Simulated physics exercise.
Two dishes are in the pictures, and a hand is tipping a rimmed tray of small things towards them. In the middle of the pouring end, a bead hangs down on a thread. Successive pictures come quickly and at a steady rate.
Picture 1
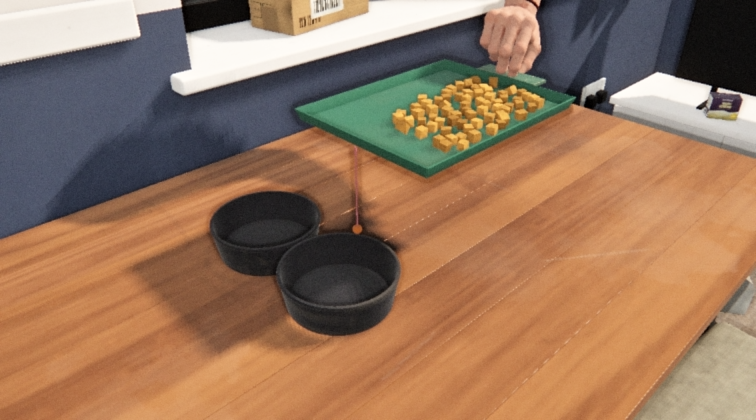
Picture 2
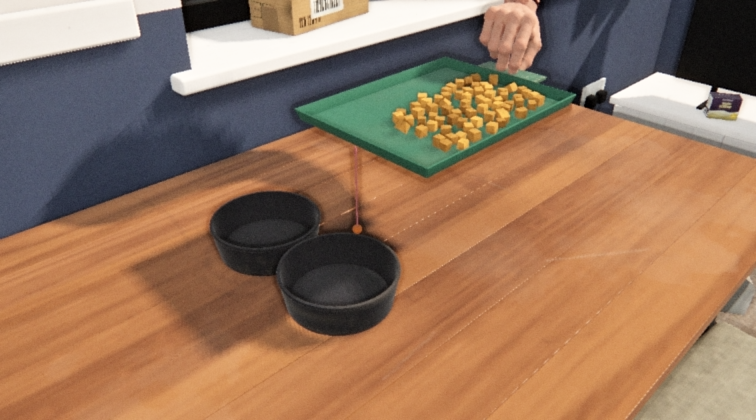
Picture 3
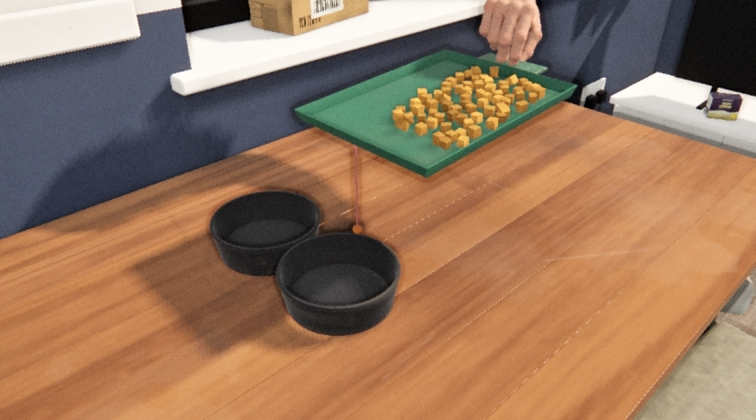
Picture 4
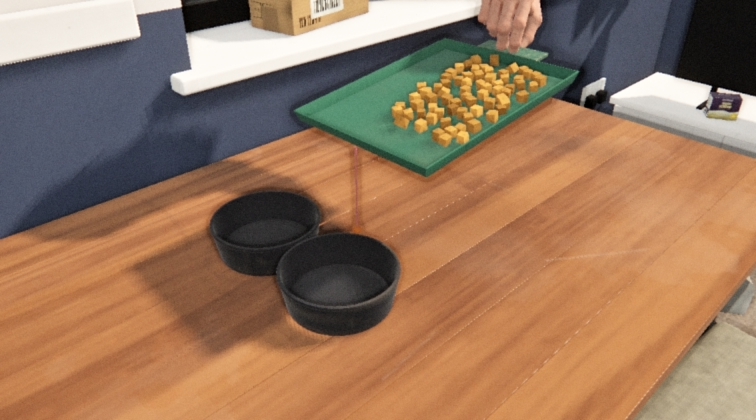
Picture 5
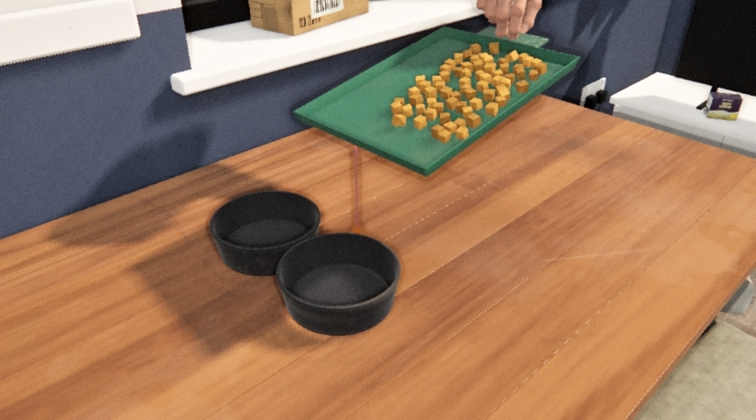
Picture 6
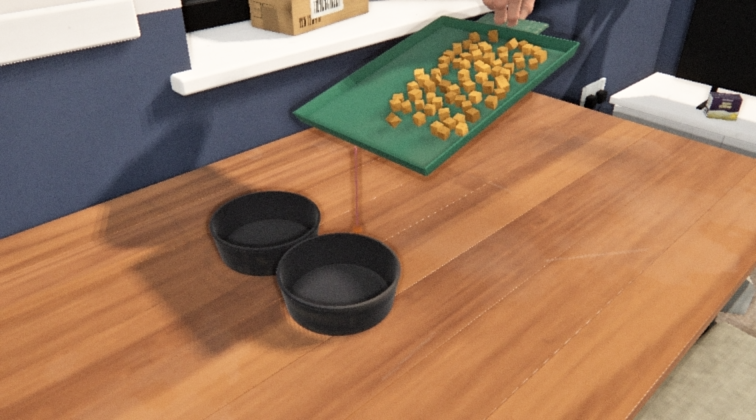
At the start, a hand holds a green tray of small golden-brown cubes almost level above a wooden table, near two round black dishes. The hand then raises the far end of the tray, slightly at first and then more clearly, tilting it towards the dishes while the cubes stay grouped on it.
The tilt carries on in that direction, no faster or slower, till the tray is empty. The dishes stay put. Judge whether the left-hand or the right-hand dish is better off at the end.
The dish to the right will collect more.
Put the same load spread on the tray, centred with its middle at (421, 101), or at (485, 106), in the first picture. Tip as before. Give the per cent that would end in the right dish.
Around 50 percent the first time and around 70 percent the second time.
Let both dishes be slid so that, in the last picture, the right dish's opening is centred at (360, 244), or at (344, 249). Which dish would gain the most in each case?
Result for the first try: The dish on the right side; for the second: The dish on the right side.
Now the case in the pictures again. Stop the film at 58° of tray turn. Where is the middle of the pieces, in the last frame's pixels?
The middle of the pieces shows up near (362, 137).
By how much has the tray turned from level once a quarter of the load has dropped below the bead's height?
Approx. reading: About 80°.
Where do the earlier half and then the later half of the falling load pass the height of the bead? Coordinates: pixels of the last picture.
The first part passes (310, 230); everything after passes (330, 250).
Shortly afterwards, tray tipped steeply; the bulk on the tray; only a few in the right dish; only a few in the left dish; near a quarter in the air.
Next, tray tipped right over; near half on the tray; near a quarter in the right dish; a little in the left dish; a little outside both; only a few in the air.
Some moments later, tray tipped past a quarter turn; near two thirds in the right dish; near a quarter in the left dish; a little outside both; only a few in the air.
In the end, tray tipped past a quarter turn; near two thirds in the right dish; near a quarter in the left dish; a little outside both; only a few in the air.
